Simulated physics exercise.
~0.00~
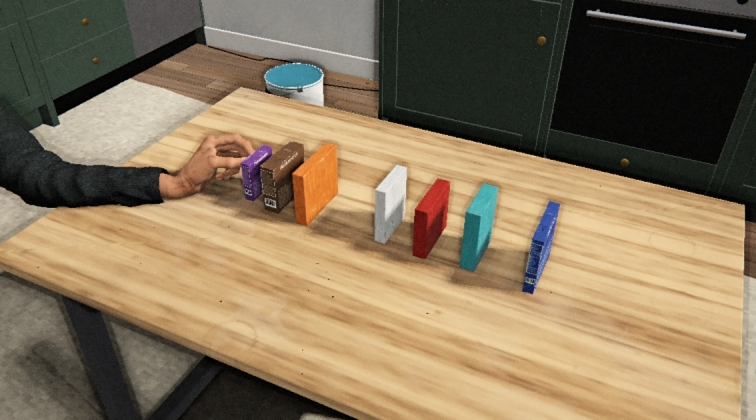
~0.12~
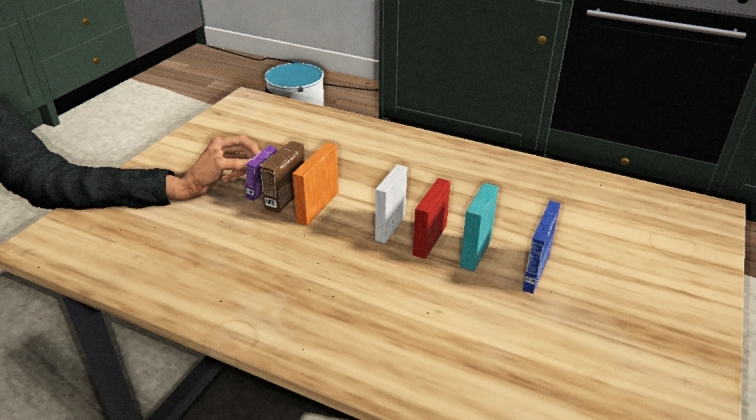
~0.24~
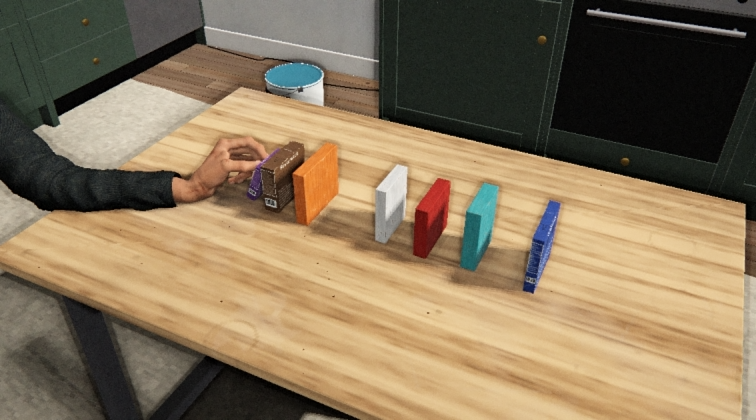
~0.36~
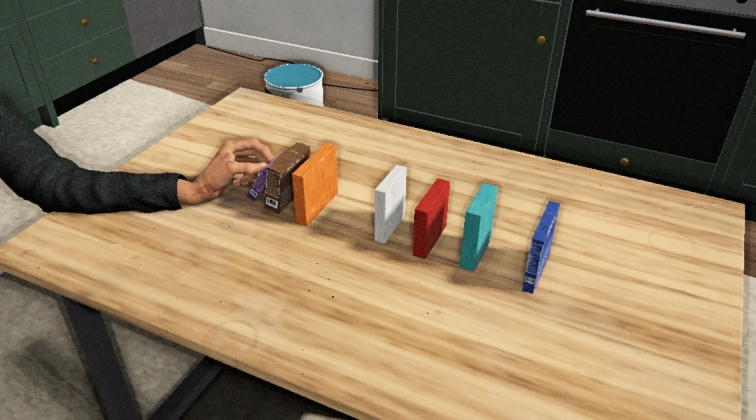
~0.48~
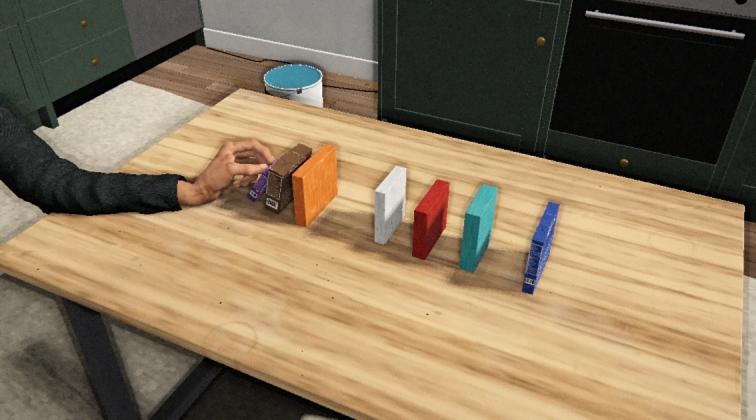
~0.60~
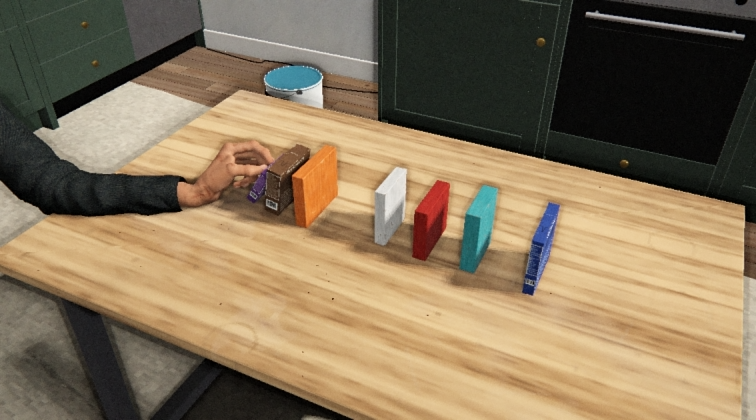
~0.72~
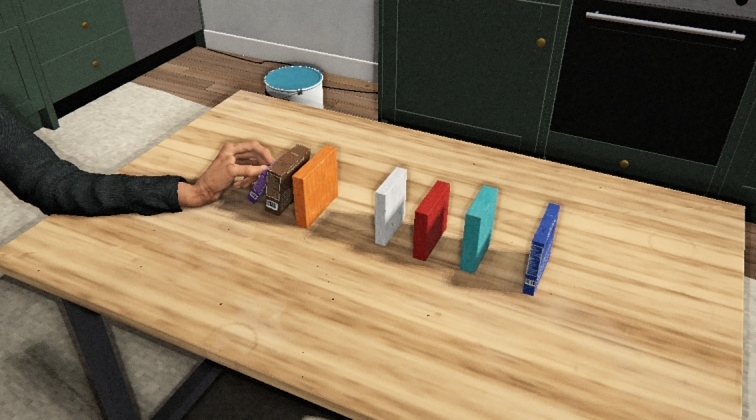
A hand tipped the small purple packet at the left end of a row on a wooden table, and it leaned into the brown packet, which tilted toward the orange block and stopped there, leaving the orange block and everything beyond standing.
